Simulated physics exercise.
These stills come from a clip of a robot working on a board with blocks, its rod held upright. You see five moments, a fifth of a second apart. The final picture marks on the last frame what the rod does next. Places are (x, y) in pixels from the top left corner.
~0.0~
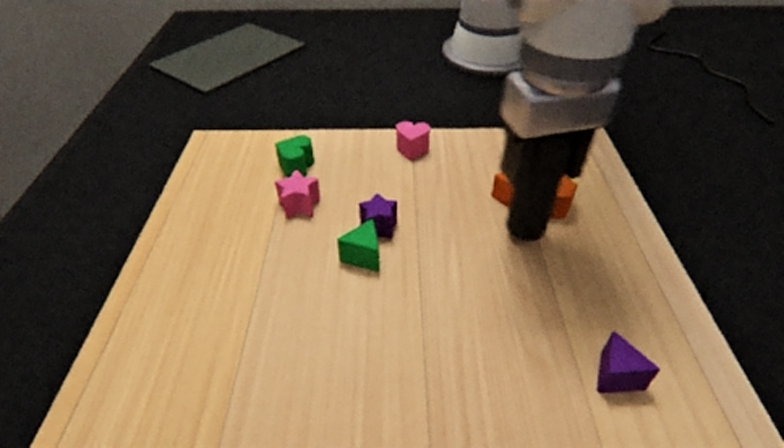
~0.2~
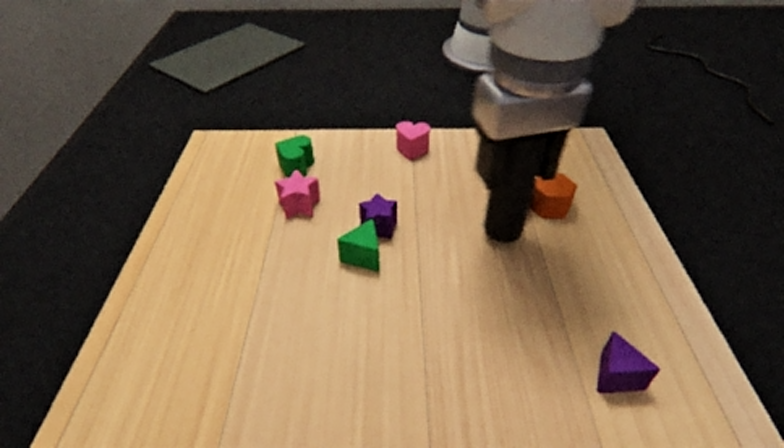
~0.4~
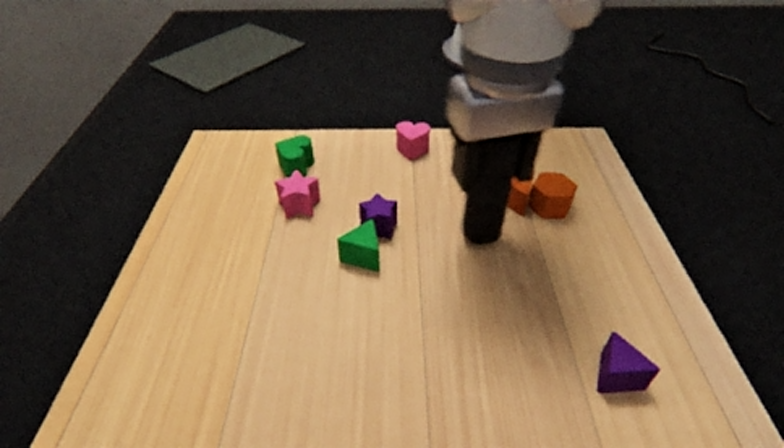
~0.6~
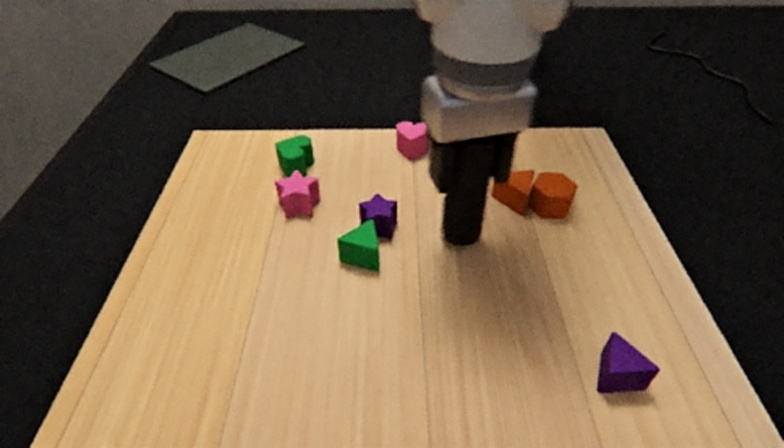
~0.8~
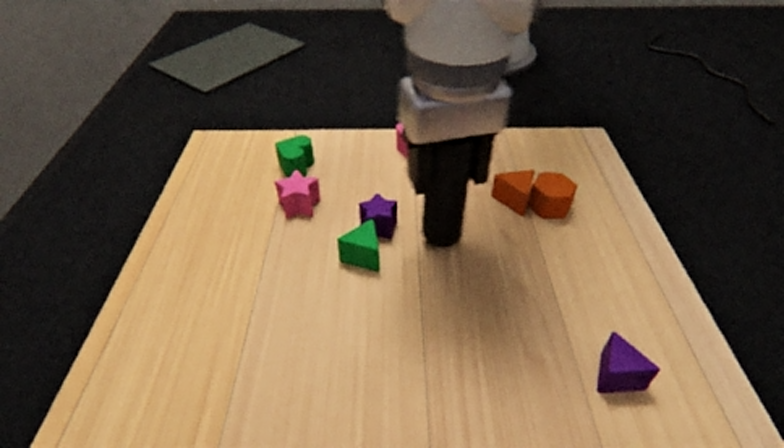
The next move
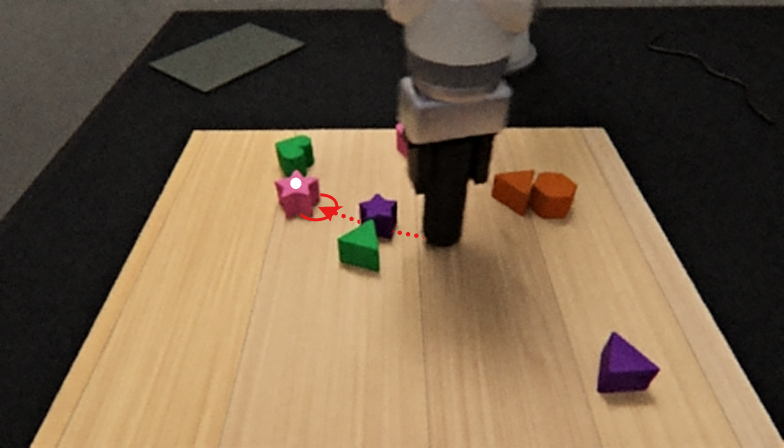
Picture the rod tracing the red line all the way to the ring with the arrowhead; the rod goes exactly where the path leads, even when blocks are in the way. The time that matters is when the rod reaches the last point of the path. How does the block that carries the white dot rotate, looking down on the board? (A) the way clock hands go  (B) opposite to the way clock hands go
My answer is option A.
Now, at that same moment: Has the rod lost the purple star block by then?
My answer is no.
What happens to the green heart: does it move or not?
By the time the path is finished, it has hardly shifted at all.
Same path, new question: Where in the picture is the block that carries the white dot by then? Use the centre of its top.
When the path ends, it will be at (256, 174).
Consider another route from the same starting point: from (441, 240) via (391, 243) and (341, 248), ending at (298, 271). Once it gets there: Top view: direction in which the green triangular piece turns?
I'd predict that, seen from above, the green triangular piece rotates counter-clockwise.
The drawn path runs from (441, 240) through (396, 232) and (355, 220) to (318, 207); the dot is on the pink star block.
What follows on the original path. One third of the way, rod at (396, 225); purple star block at (362, 202).
Two thirds of the way, rod at (354, 213); pink star block at (292, 183), turned 15° clockwise; purple star block at (321, 192).
At the end, rod at (317, 200); green heart not moved; pink star block at (256, 174), turned 20° clockwise; green triangular piece not moved; purple star block at (283, 181).
